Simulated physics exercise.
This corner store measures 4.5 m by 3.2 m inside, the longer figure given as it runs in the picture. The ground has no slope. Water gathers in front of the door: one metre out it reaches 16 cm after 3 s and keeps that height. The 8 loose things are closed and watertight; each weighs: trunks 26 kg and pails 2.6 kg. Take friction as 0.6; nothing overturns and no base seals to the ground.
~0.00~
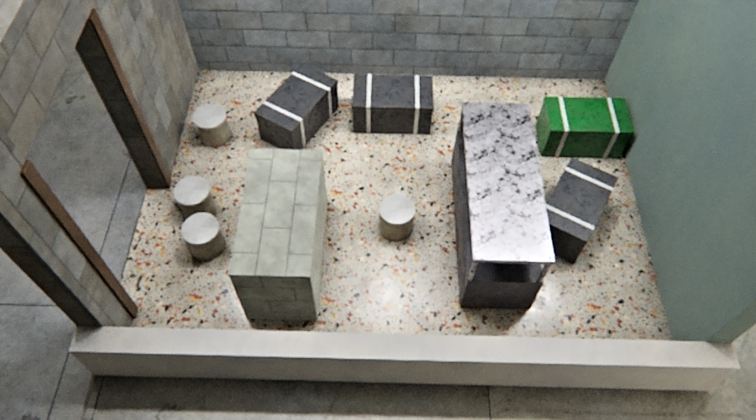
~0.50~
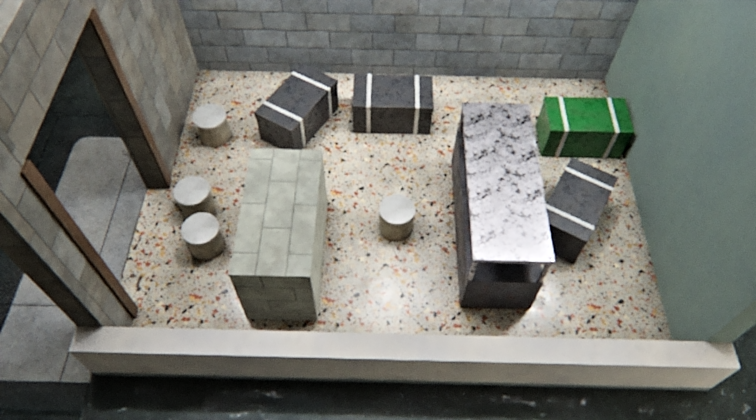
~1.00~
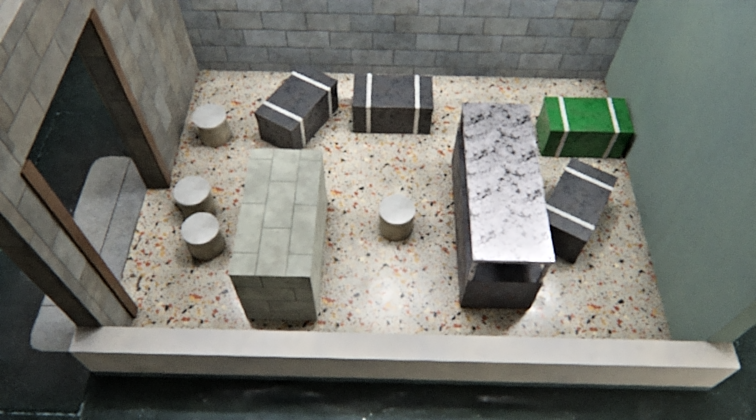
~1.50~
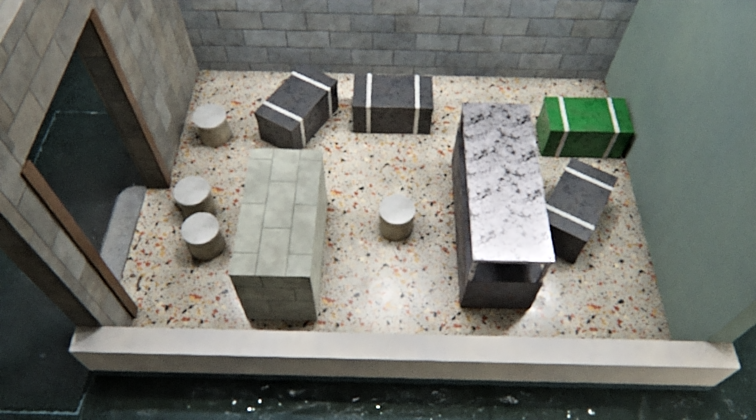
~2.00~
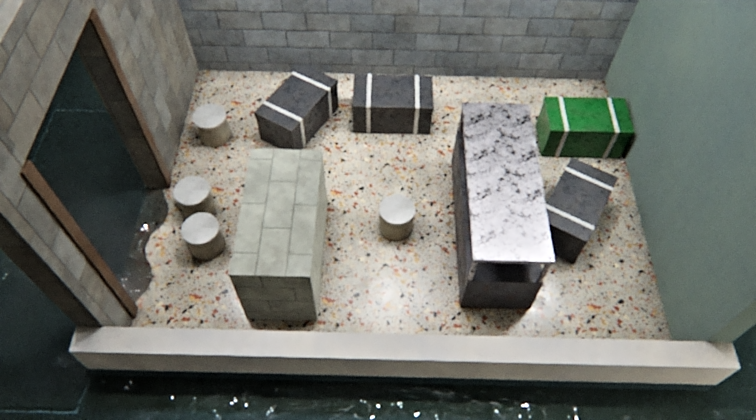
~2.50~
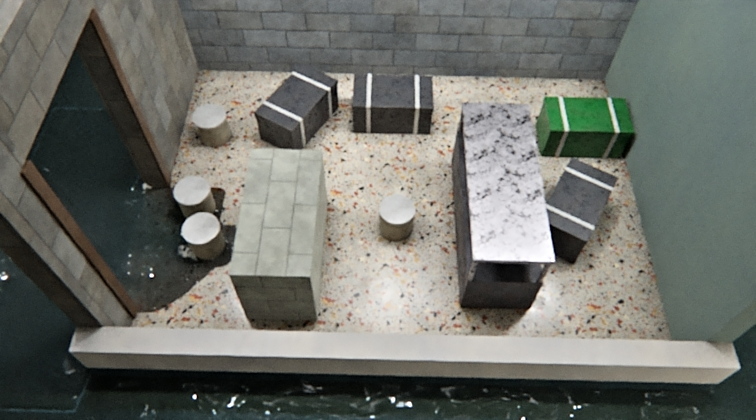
Dark water spread over the ground outside a small walled store, then came in through the doorway on the left and crept around two pails, while the trunks, including a green one, stayed put.
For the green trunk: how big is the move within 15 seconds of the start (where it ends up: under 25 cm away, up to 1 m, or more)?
The green trunk is nudged along.
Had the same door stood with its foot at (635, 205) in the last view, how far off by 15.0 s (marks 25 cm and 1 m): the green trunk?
In that case the green trunk gets carried off.
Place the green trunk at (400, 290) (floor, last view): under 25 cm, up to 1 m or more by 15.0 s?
It barely shifts.
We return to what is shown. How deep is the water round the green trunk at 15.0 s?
Roughly 11 cm.
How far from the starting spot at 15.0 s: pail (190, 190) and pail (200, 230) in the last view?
In turn: 400 cm, 300 cm.
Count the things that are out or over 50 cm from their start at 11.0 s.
By then 4.
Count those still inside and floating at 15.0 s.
At that moment 8.
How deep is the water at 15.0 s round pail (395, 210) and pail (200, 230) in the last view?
About 9 and 12 cm.
After 3.5 s the green trunk is near (588, 114), 0.0 m from its start, aground; 1 afloat.
After 6.8 s the green trunk is near (588, 114), 0.0 m from its start, aground; 3 afloat.
After 11.0 s the green trunk is near (588, 116), 0.0 m from its start, afloat; 6 afloat.
After 15.0 s the green trunk is near (571, 148), 0.5 m from its start, afloat; 8 afloat.
